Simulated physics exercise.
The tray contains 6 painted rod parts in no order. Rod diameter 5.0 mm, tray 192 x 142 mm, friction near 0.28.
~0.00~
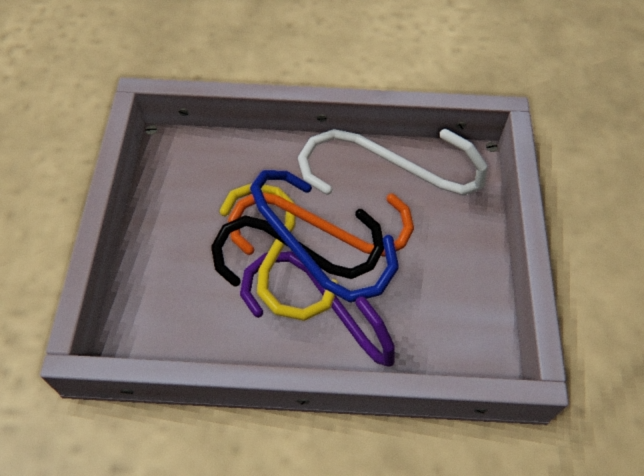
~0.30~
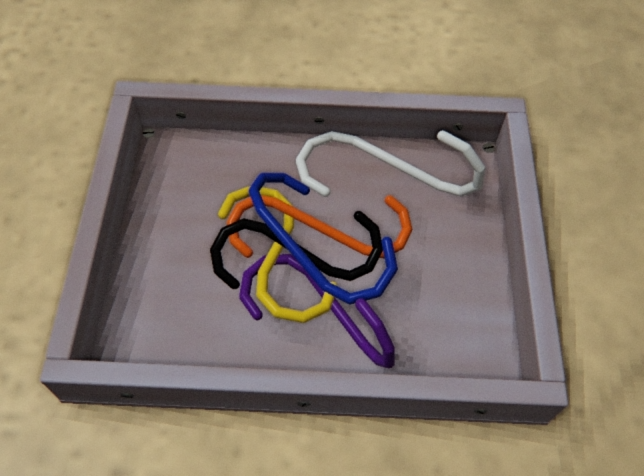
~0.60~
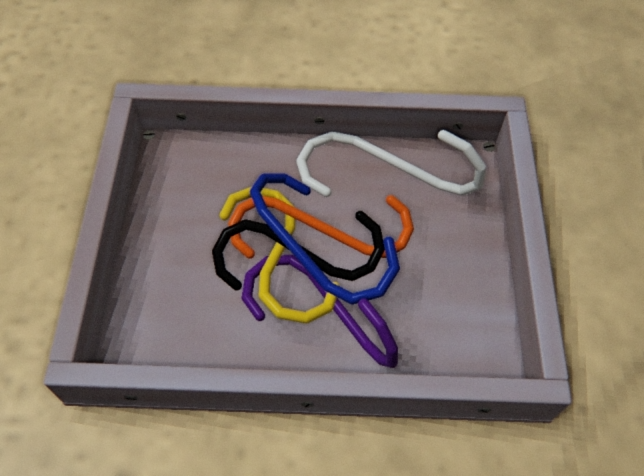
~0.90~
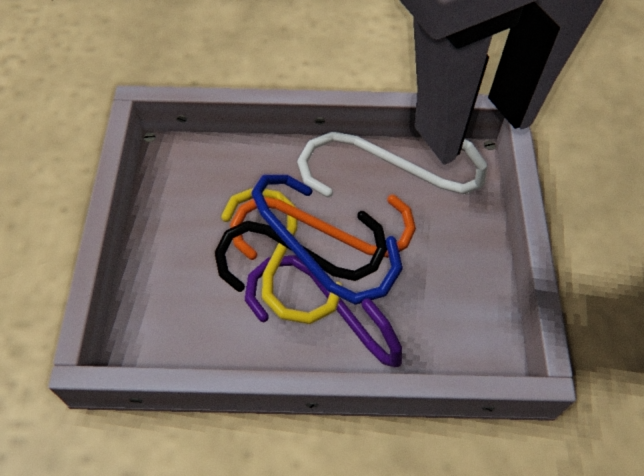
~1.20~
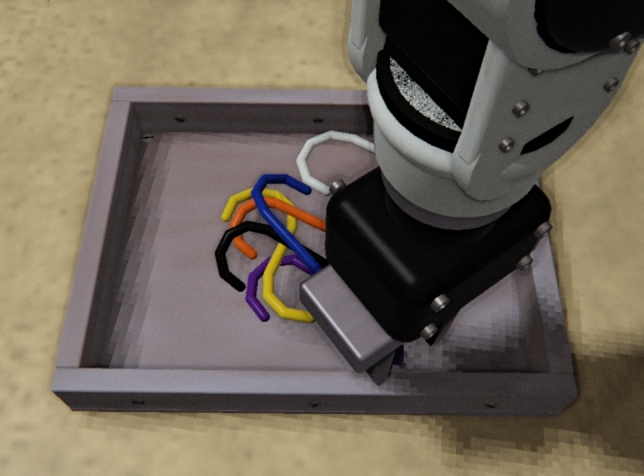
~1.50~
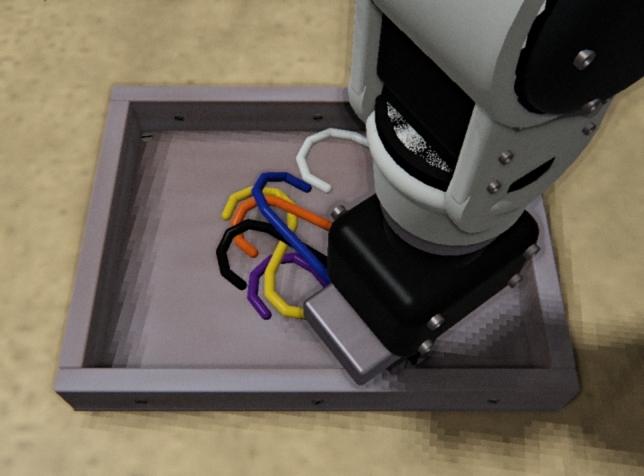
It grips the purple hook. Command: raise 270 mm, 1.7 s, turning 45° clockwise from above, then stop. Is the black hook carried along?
The black hook stays behind.
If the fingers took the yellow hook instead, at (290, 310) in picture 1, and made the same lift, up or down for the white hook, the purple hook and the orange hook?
White hook stays behind, purple hook down, orange hook hangs on.
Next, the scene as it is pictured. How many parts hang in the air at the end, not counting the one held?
In all, 0.
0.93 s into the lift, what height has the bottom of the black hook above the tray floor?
About 0 mm.
After 2.01 s, lowest point more than 20 mm over the tray floor, purple hook 58 mm.
After 2.43 s, lowest point more than 20 mm over the tray floor, purple hook 159 mm.
After 3.20 s, lowest point more than 20 mm over the tray floor, purple hook 272 mm.
End, hanging purple hook 272 mm; the other 5 are down.
